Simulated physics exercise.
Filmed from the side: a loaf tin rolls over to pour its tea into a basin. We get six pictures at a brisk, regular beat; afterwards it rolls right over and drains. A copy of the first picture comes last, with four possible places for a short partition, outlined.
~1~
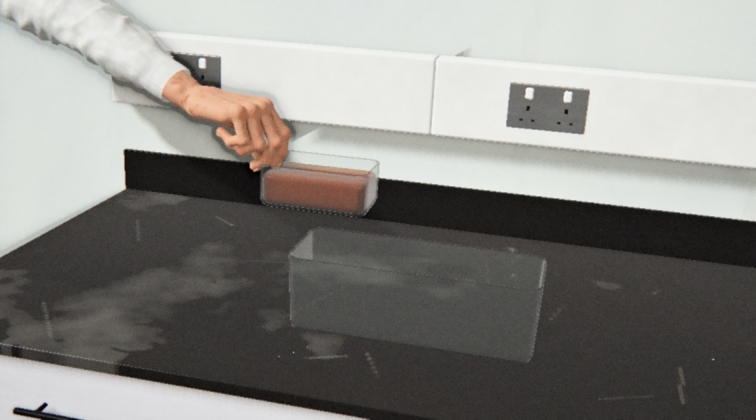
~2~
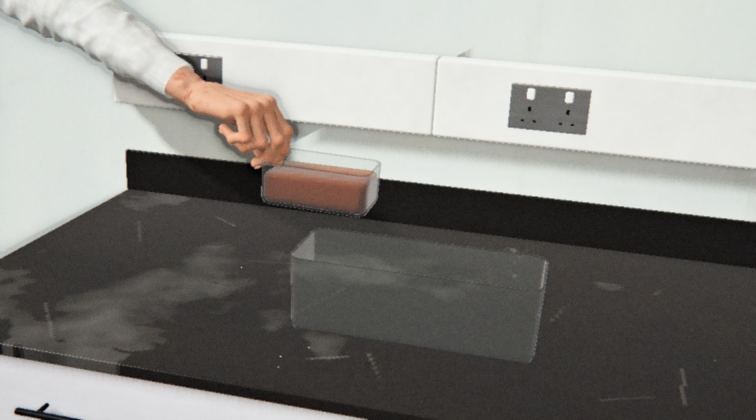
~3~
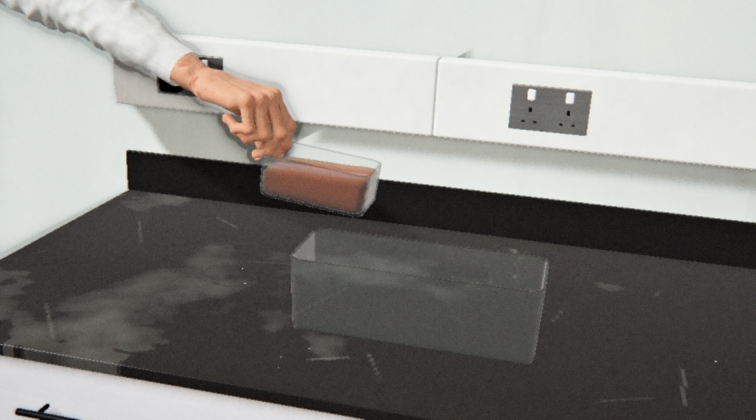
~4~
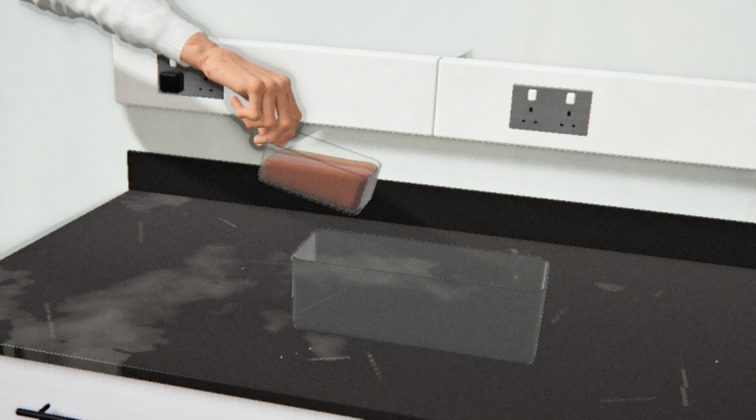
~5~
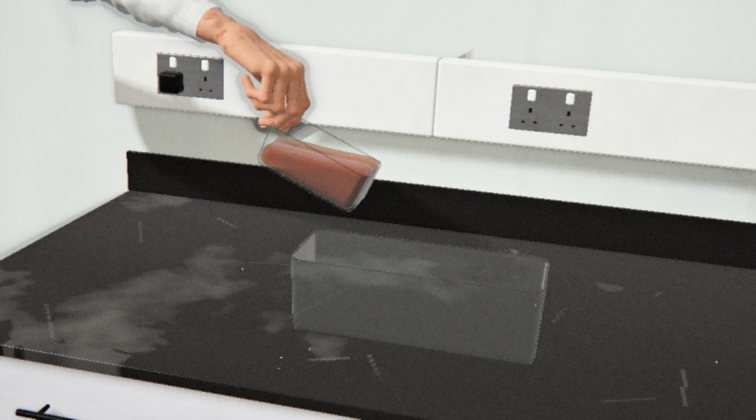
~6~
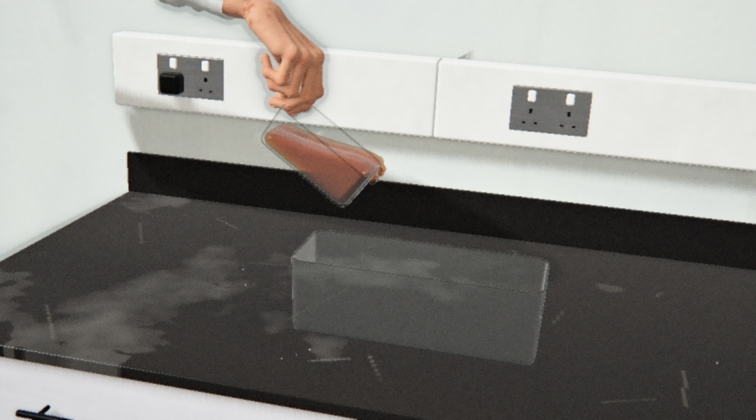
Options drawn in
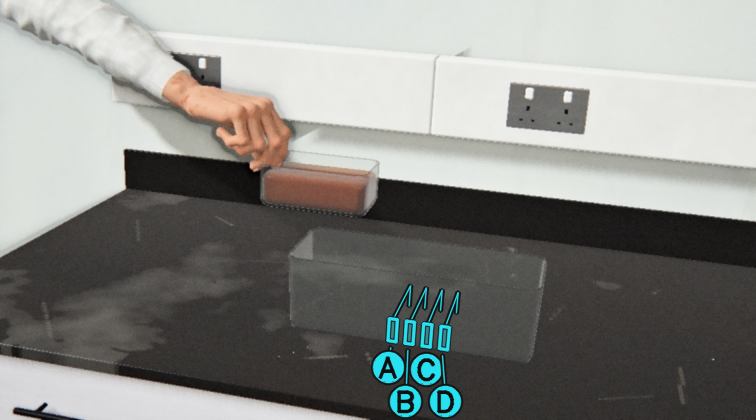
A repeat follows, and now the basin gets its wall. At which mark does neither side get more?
The answer is position D.
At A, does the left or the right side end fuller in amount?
The right one.
On the marked copy, A at (390, 347); B at (407, 349); C at (425, 352); D at (442, 355).
For position A, about 17 % ends left of the wall and 76 % right of it; 7 % is lost outside.
For position B, about 24 % ends left of the wall and 69 % right of it; 7 % is lost outside.
For position C, about 28 % ends left of the wall and 65 % right of it; 7 % is lost outside.
For position D, about 50 % ends left of the wall and 41 % right of it; 9 % is lost outside.
